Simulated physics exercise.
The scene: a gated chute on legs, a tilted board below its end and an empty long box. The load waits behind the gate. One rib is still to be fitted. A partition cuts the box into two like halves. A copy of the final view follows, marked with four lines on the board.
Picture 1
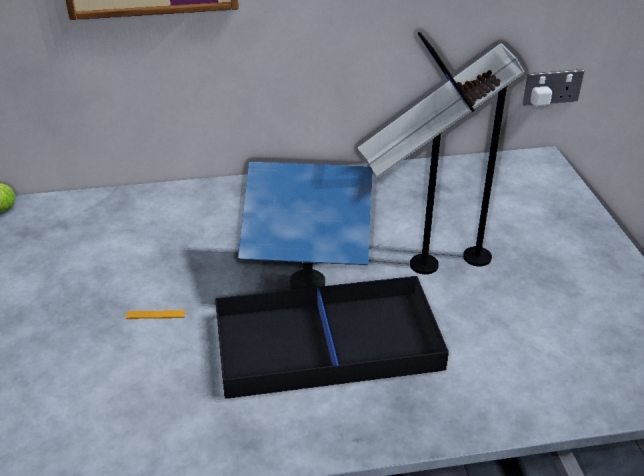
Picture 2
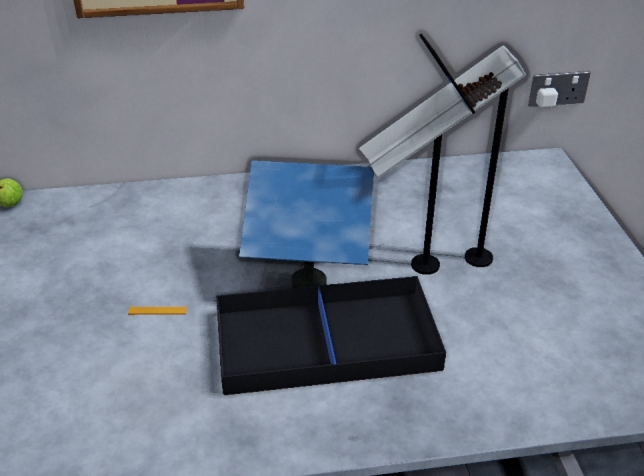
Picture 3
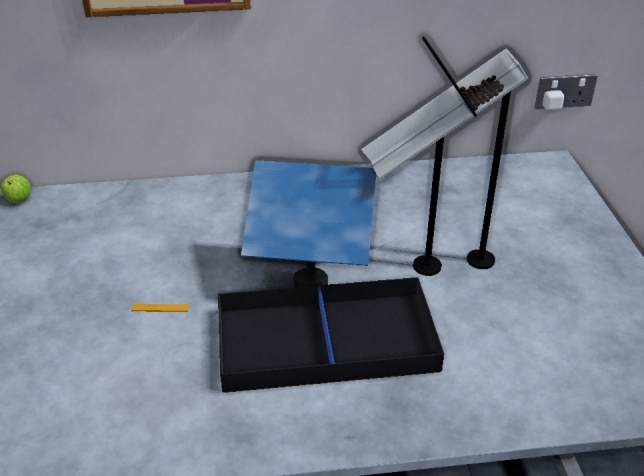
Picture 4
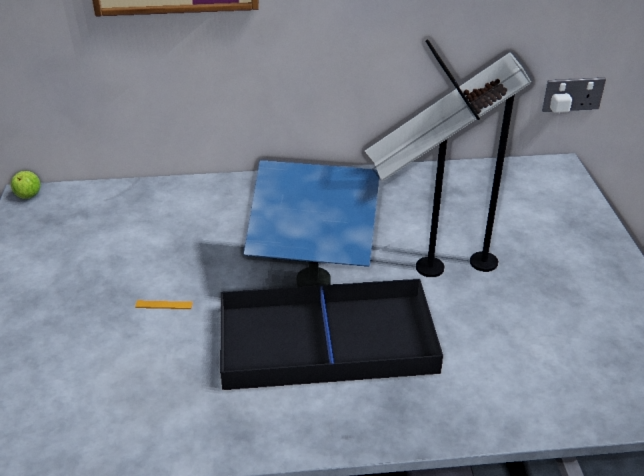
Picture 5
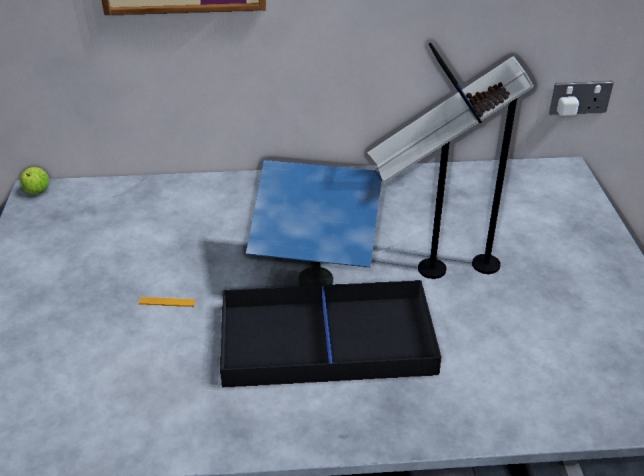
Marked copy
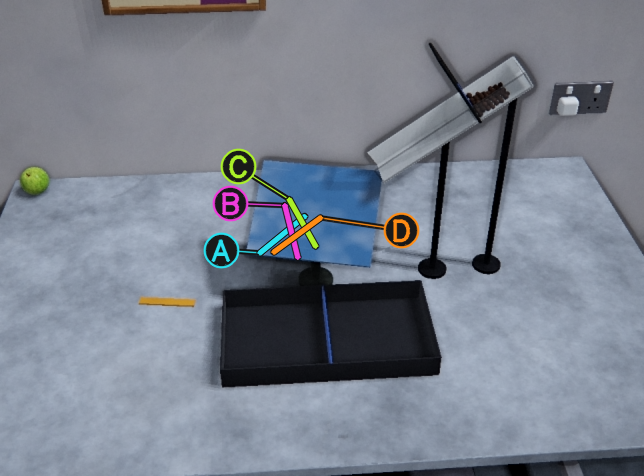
A chute on black legs held small brown berries behind its gate, above a tilted blue board and an empty, divided black box; nothing on the table moved, only the view shifted slightly.
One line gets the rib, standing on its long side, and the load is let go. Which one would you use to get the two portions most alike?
The answer is line C.
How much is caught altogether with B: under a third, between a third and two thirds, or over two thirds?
Line B gives over two thirds.
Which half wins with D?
More lands on the left.
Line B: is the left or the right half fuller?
More lands on the left.
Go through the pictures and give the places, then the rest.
The first frame shows load behind the gate near (479, 90), allspice berries; lip of the chute near (372, 169), sloping gently.
The second frame shows middle of the board near (308, 211), tilted fairly steeply; middle of its low edge near (303, 260); of its high edge near (313, 164).
The third frame shows front corners of the box near (221, 374) and (444, 354); front end of its middle wall near (334, 364).
The fourth frame shows middle of the load near (485, 99); lip near (378, 172).
The fifth frame shows middle of the load near (488, 102); lip near (380, 174).
On the marked copy, line A from (304, 216) to (260, 252); line B from (284, 205) to (297, 257); line C from (289, 199) to (315, 246); line D from (320, 217) to (273, 252).
For line A, of what is caught, the whole lot in the left half, none at all in the right.
For line B, of what is caught, all but a few in the left half, a small share in the right.
For line C, of what is caught, close to half in the left half, close to half in the right.
For line D, of what is caught, all but a few in the left half, only a few in the right.
